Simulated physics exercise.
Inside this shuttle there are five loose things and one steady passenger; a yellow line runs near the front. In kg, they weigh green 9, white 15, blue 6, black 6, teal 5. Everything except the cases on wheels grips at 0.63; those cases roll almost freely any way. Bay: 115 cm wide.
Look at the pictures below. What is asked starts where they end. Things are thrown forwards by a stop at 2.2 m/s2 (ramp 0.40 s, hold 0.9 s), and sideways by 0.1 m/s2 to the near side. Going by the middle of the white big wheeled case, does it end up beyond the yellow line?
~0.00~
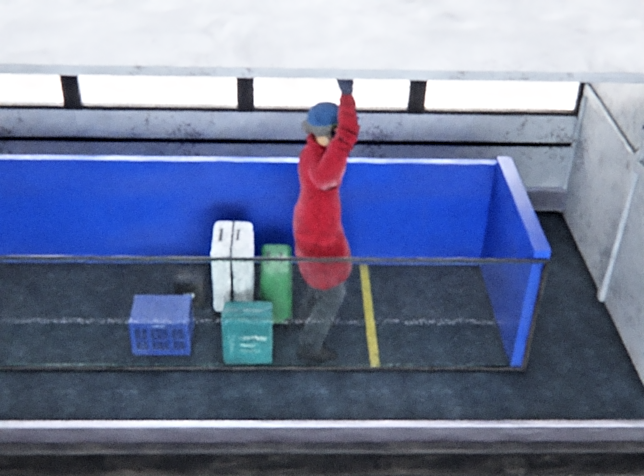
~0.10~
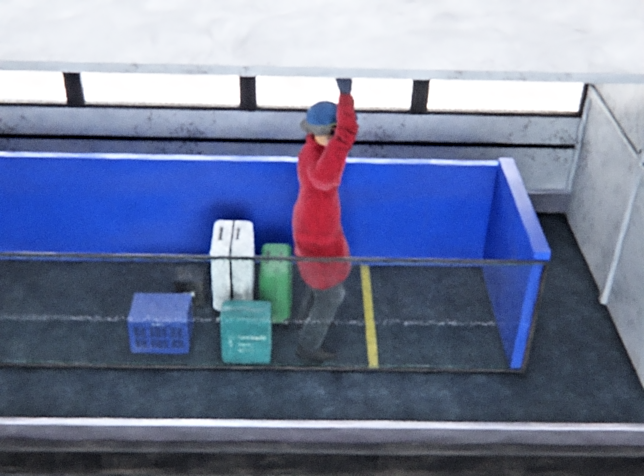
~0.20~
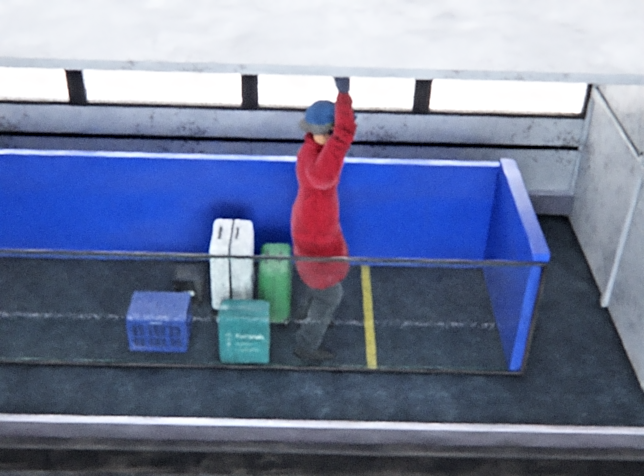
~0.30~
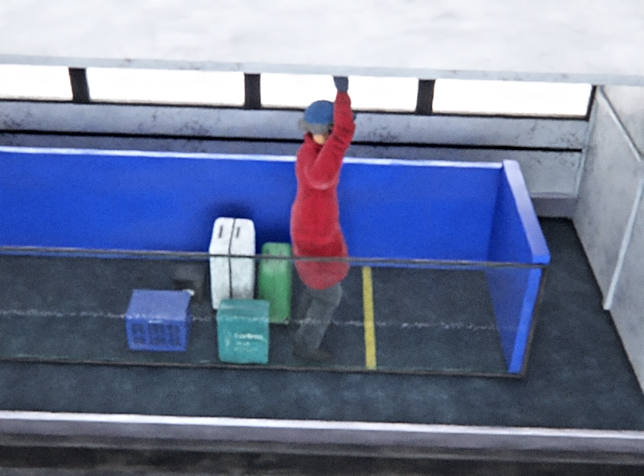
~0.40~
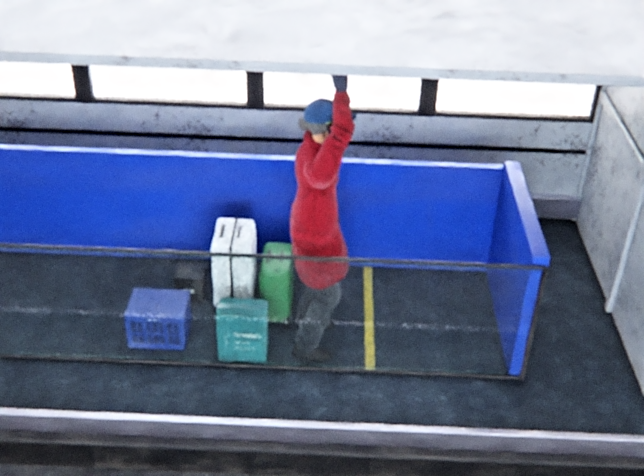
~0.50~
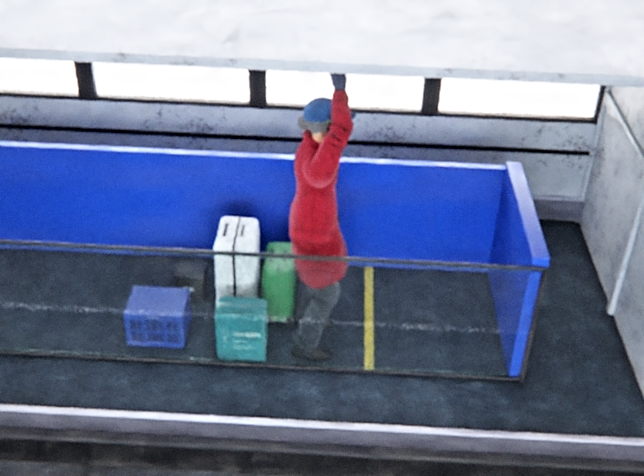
Yes.
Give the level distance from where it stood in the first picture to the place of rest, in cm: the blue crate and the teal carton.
The blue crate has moved 0 and the teal carton 0.
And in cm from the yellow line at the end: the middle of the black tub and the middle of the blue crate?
Black tub: 130 cm short; blue crate: 140 cm short.
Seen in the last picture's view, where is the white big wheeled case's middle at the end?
Once everything settles, you'd find it around (439, 258).
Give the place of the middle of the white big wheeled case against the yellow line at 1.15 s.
About 70 cm short of it.
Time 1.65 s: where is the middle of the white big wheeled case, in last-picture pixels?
Look around (336, 247) and it's there.
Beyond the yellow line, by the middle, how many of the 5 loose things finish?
2.
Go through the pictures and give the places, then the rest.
The first picture shows white big wheeled case (233, 272), teal carton (248, 333), black tub (190, 287).
The second picture shows white big wheeled case (233, 271), teal carton (247, 332), black tub (191, 286).
The third picture shows white big wheeled case (233, 270), teal carton (245, 331), black tub (190, 284).
The fourth picture shows white big wheeled case (233, 270), teal carton (244, 331), black tub (191, 284).
The fifth picture shows white big wheeled case (235, 269), teal carton (243, 330), black tub (191, 282).
The sixth picture shows white big wheeled case (238, 268), teal carton (242, 329), black tub (191, 281).
After 0.75 s the white big wheeled case is 80 cm short of the yellow line, tilted 0°, near (255, 269) in the last picture's view; the teal carton 84 cm short of the yellow line, tilted 0°.
After 1.15 s the white big wheeled case is 68 cm short of the yellow line, tilted 0°, near (275, 259) in the last picture's view.
After 1.65 s the white big wheeled case is 26 cm short of the yellow line, tilted 0°, near (336, 247) in the last picture's view.
When all is still (3.4 s), green small wheeled case crosses the yellow line; white big wheeled case crosses the yellow line; blue crate stops short of the yellow line; black tub stops short of the yellow line; teal carton stops short of the yellow line.
